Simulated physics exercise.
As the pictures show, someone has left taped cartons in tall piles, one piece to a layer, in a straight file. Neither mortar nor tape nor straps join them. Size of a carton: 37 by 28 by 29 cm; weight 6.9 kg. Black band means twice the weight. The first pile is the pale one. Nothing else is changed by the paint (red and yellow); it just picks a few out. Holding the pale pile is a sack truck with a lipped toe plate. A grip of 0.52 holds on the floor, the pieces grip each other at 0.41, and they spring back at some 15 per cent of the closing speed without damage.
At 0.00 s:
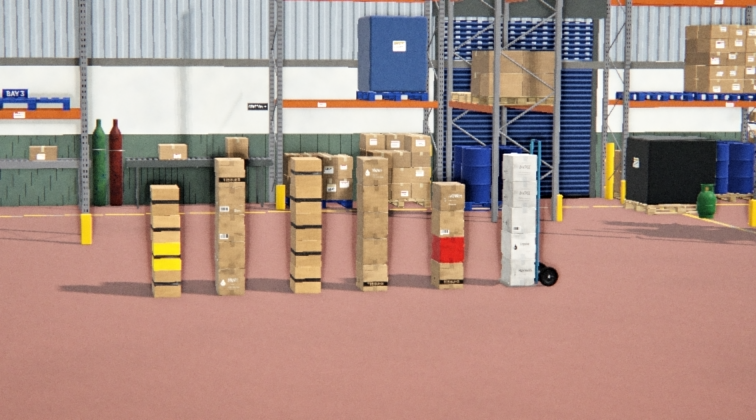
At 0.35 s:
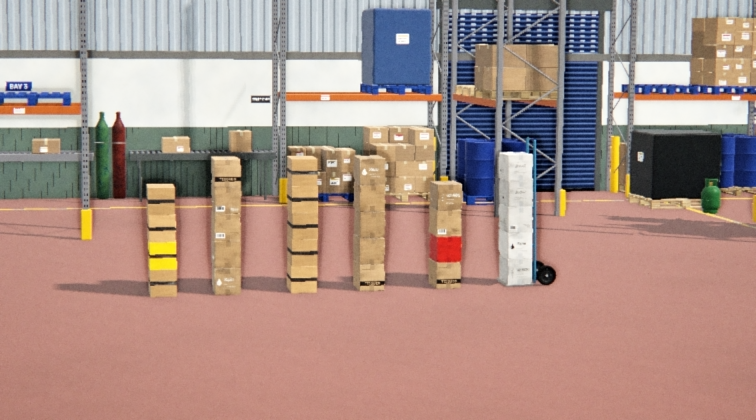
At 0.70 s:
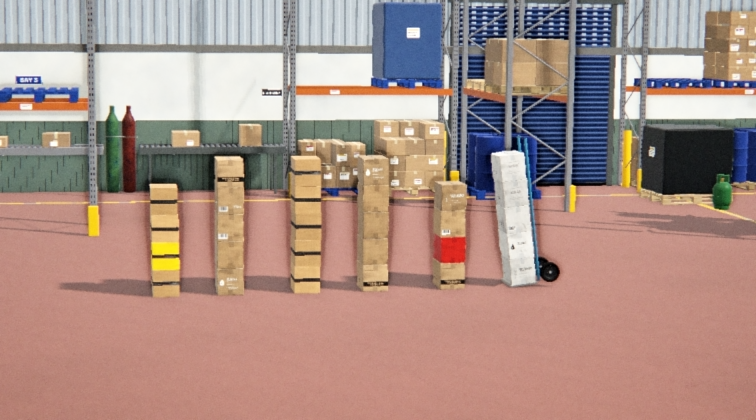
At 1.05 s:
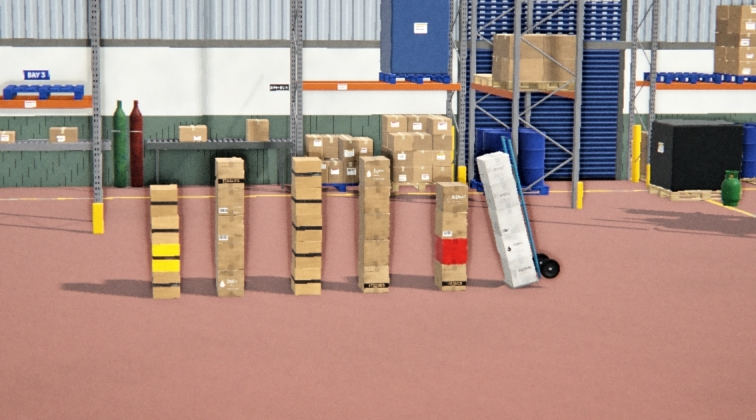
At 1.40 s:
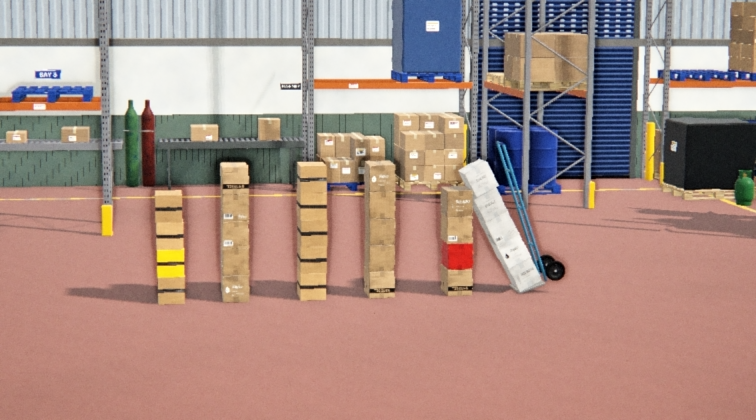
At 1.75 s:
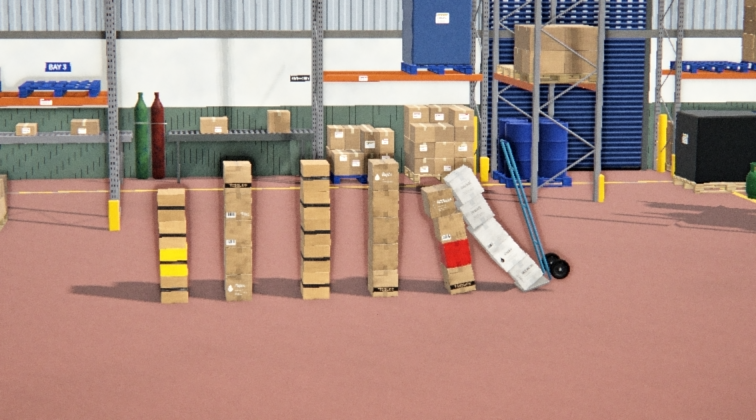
A blue sack truck at the right end of a row of tall carton piles in a warehouse tilts left, leaning the pale pile with it. The pale pile leans further, separating from the truck's frame, and bends as its top meets the neighbouring pile with the red carton, which then leans left too.
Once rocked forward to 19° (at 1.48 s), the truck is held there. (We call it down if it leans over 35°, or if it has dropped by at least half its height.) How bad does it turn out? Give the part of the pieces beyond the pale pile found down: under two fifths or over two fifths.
Beyond two fifths.
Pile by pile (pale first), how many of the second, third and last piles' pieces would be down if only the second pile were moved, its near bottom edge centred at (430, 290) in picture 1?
You'd end with the second pile at 3, the third at 5 and the last at 4 down.
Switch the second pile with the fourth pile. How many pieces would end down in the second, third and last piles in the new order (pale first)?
Second 0, third 0, last 0.
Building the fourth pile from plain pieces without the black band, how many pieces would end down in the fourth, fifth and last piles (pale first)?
Fourth 5, fifth 5, last 4.
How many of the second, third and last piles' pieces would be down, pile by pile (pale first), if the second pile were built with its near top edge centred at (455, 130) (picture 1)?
In that case second 5, third 4, last 4.
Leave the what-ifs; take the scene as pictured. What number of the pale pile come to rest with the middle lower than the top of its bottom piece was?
I count 2 in total.
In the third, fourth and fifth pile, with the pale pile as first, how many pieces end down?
Counts - third: 5, fourth: 5, fifth: 5.
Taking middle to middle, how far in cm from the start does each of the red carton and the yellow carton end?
Red shifts 70 cm and yellow shifts 70 cm.
Around 2.22 s, 5 of the pale pile down; 2 of the 23 other cartons down; red carton tipped 50°.
Around 3.52 s, 5 of the pale pile down; 9 of the 23 other cartons down; red carton on its side.
Around 4.44 s, 5 of the pale pile down; 22 of the 23 other cartons down; red carton on its side; yellow carton tipped 54°, 14 cm lower.
Finally (5.4 s), 5 of the pale pile down; 23 of the 23 other cartons down; red carton on its side; yellow carton on its side. That is 100 per cent. Seen by the last camera, middles, red carton near (403, 280), yellow carton near (114, 288).
